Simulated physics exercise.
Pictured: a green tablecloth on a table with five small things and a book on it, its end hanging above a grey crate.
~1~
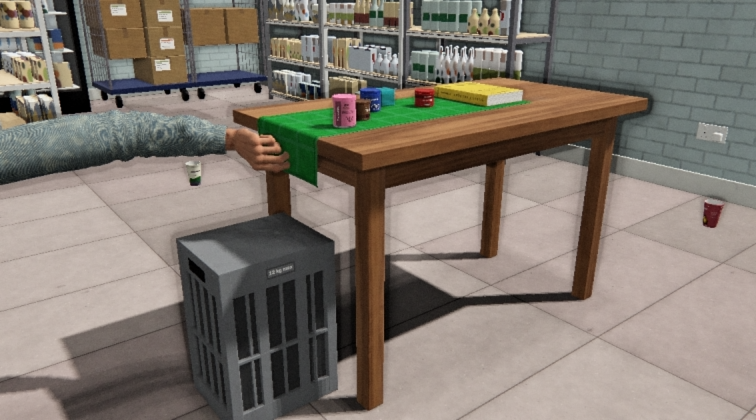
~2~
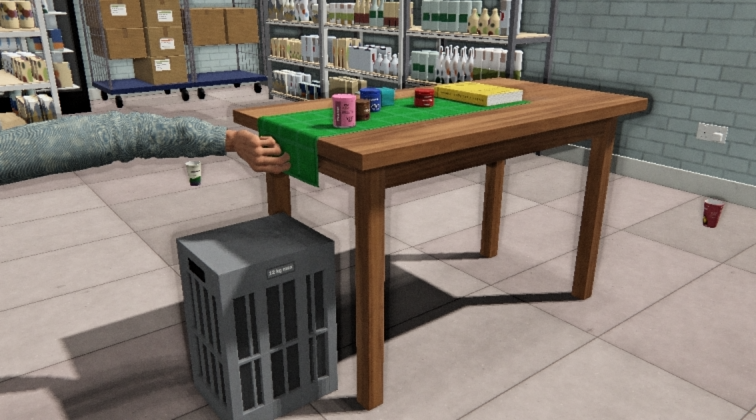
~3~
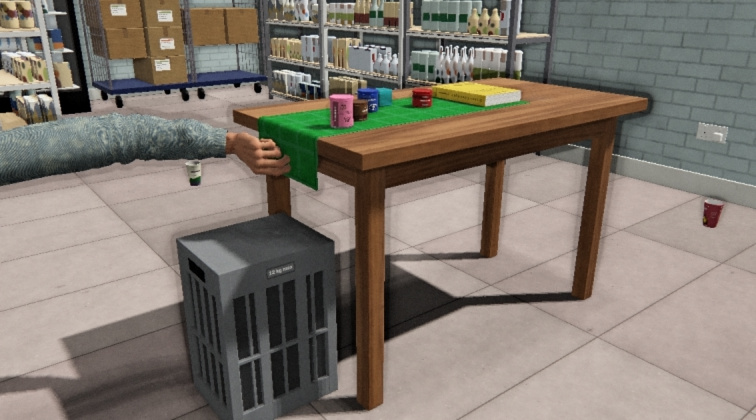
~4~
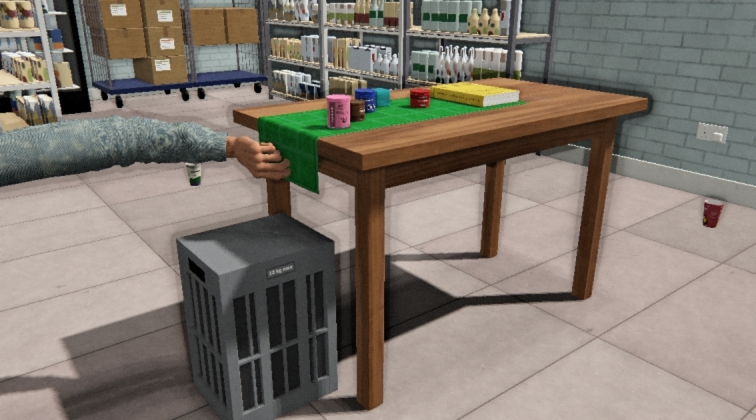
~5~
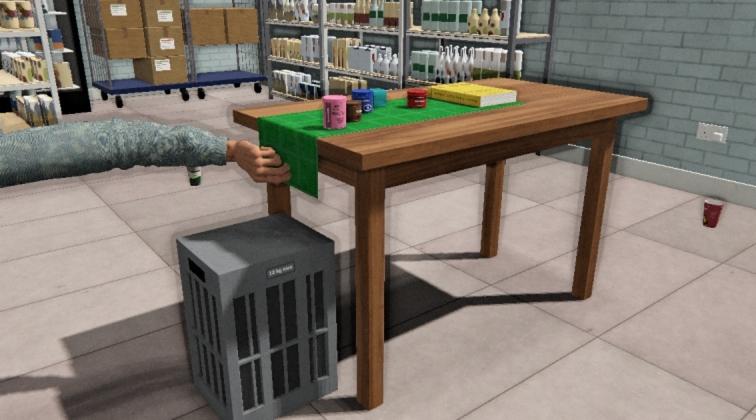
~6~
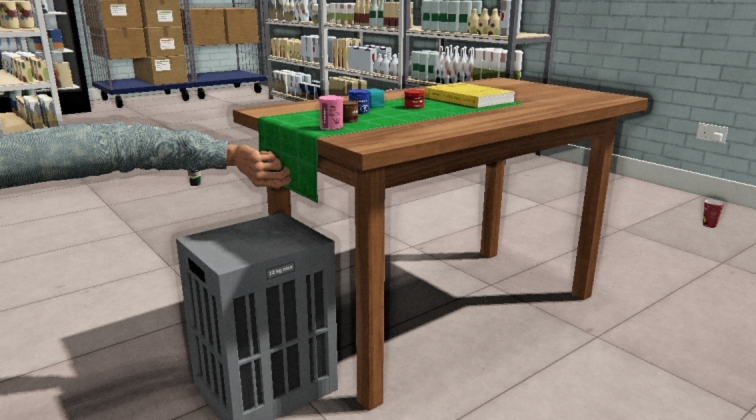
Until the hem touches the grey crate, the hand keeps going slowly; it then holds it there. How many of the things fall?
Count them up and you get one thing gone over the edge.
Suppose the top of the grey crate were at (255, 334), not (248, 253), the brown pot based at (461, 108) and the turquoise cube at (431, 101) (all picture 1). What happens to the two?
Outcome for the brown pot: It stays. Outcome for the turquoise cube: It stays.
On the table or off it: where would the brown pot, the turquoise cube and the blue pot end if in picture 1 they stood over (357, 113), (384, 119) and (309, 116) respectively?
In the end the brown pot is still on top, the turquoise cube is still on top, and the blue pot is no longer on top.
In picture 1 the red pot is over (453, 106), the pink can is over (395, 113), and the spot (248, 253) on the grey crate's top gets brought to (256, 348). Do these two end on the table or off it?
As for the red pot, it holds its spot; as for the pink can, it leaves the top.
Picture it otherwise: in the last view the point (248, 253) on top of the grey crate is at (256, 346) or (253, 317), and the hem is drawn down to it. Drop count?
That would be 4 and 3.
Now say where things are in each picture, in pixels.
The first frame shows hem (318, 187); pink can (344, 96); brown pot (360, 101); blue pot (370, 90); turquoise cube (384, 89); red pot (425, 90); top of the crate (248, 253).
The second frame shows hem (319, 188); pink can (344, 96).
The third frame shows hem (317, 191); brown pot (357, 101).
The fourth frame shows hem (319, 194); blue pot (365, 90); top of the crate (248, 253).
The fifth frame shows hem (318, 199); turquoise cube (376, 90).
The sixth frame shows hem (318, 203); pink can (331, 98); brown pot (348, 102); blue pot (359, 91); turquoise cube (373, 90); red pot (414, 91).
Soon after, hem on the crate; all still up.
After that, hem on the crate; pink can gone.
In the end, hem on the crate; pink can gone. The count of fallen things is one.
